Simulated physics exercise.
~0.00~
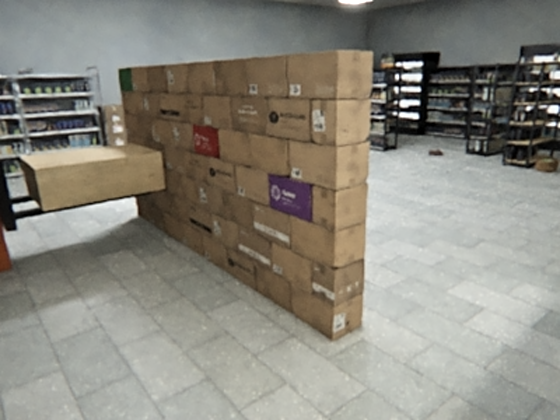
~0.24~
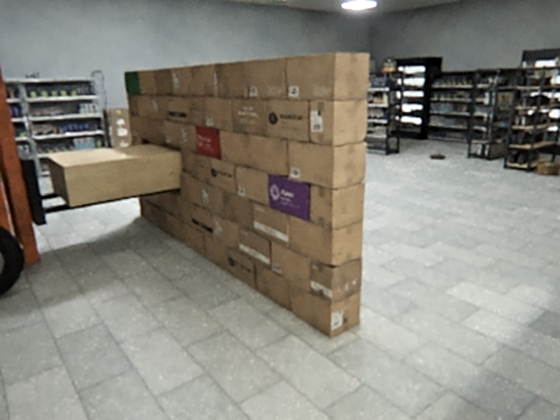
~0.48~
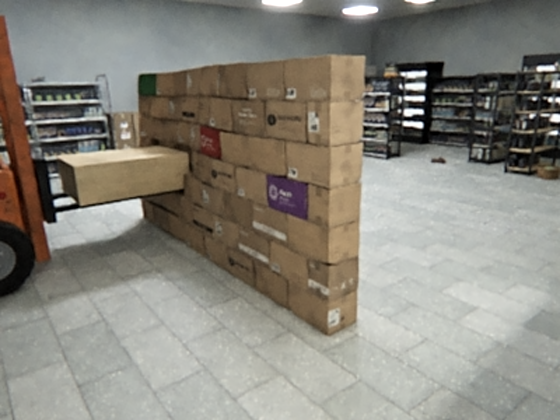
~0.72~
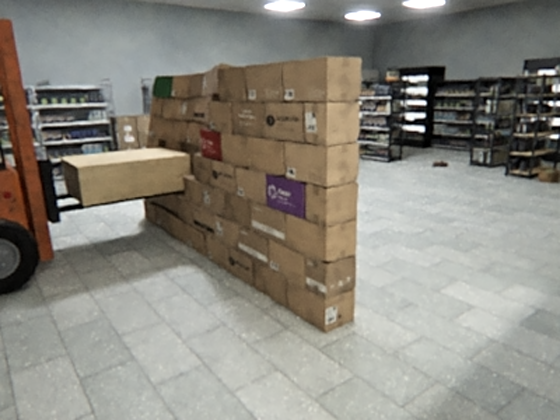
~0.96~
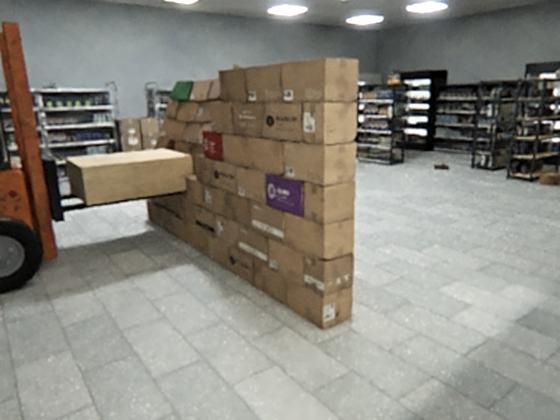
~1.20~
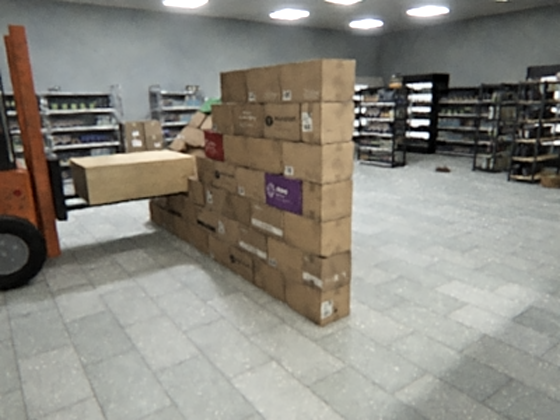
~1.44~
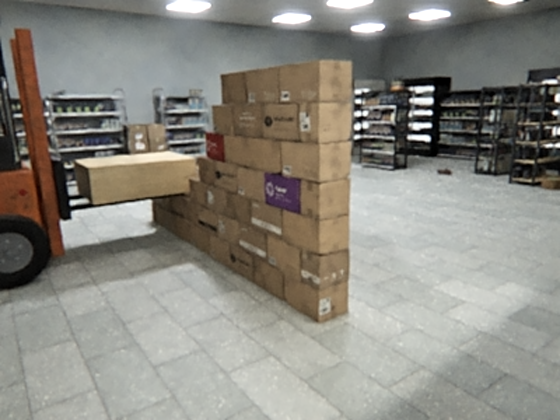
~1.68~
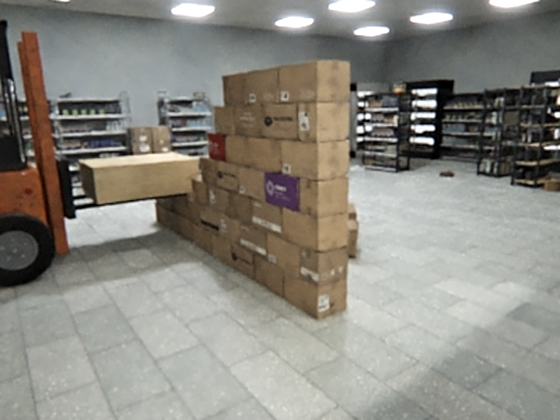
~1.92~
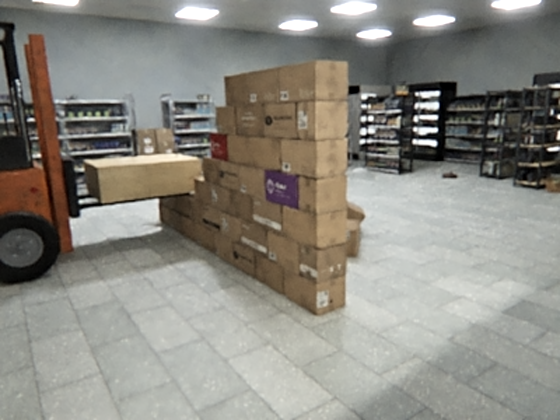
A forklift pushes a box into a carton wall, toppling its far upper part backward.
